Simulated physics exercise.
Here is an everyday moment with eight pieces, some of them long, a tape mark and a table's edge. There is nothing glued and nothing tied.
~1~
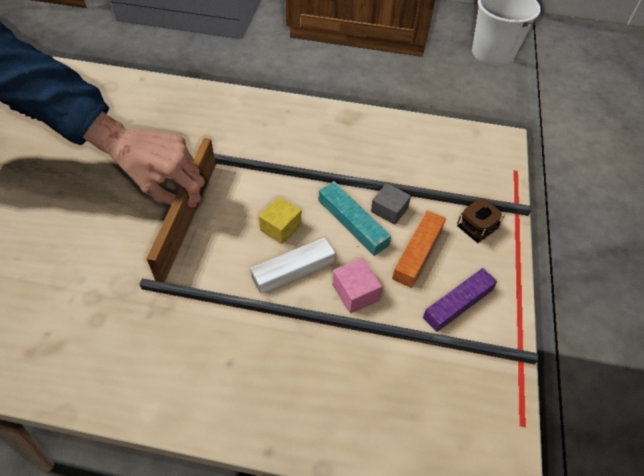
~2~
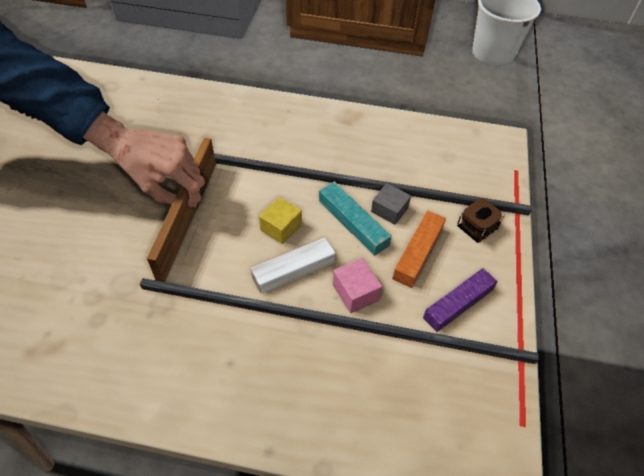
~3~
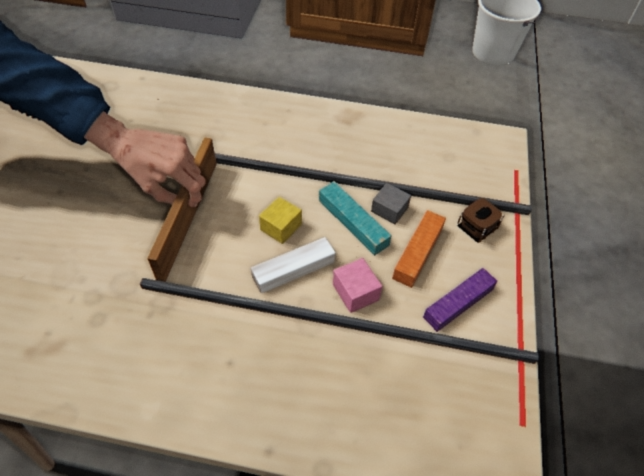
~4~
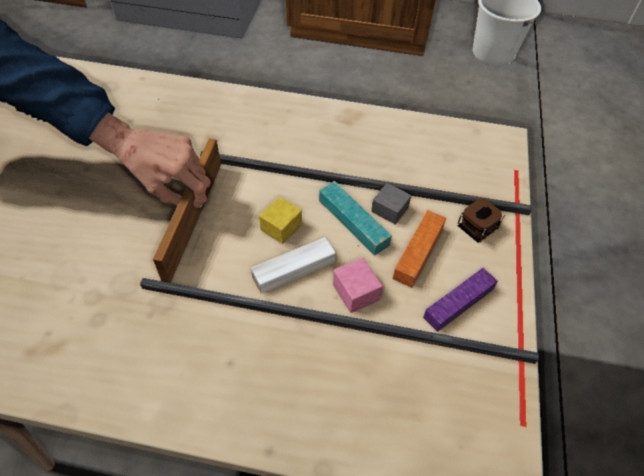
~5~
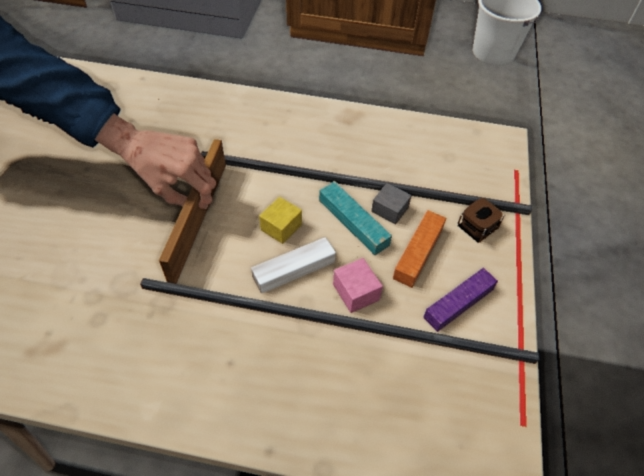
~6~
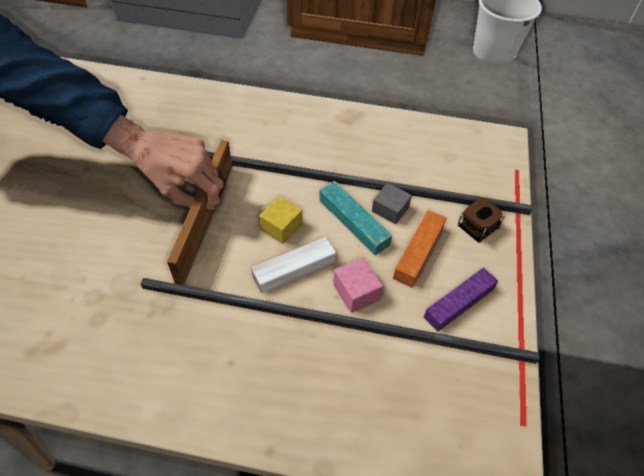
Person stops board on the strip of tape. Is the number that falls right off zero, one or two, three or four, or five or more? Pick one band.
It is five or more.
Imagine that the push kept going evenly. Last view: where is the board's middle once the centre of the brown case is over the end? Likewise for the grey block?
For the brown case, about (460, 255); for the grey block, about (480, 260).
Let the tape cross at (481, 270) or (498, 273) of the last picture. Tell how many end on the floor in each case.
In that order 3 and 6.
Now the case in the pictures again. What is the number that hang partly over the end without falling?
1.
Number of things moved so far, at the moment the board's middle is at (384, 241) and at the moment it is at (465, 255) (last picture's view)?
Tally: First 7; then 8.
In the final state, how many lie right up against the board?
1 of them.
Soon after, none off yet; brown case at rest near (481, 220); purple bar at rest near (461, 299); orange bar at rest near (420, 247).
After that, none off yet; brown case at rest near (481, 220); purple bar moving near (471, 302); orange bar displaced a little near (458, 263).
And then, none off yet; brown case displaced well along near (537, 241); purple bar tilting well over near (553, 321); orange bar displaced about its own width near (538, 281).
In the end, the number that fall off is five or more; gone, white stick, turquoise bar, pink block, grey block, orange bar, purple bar and brown case.
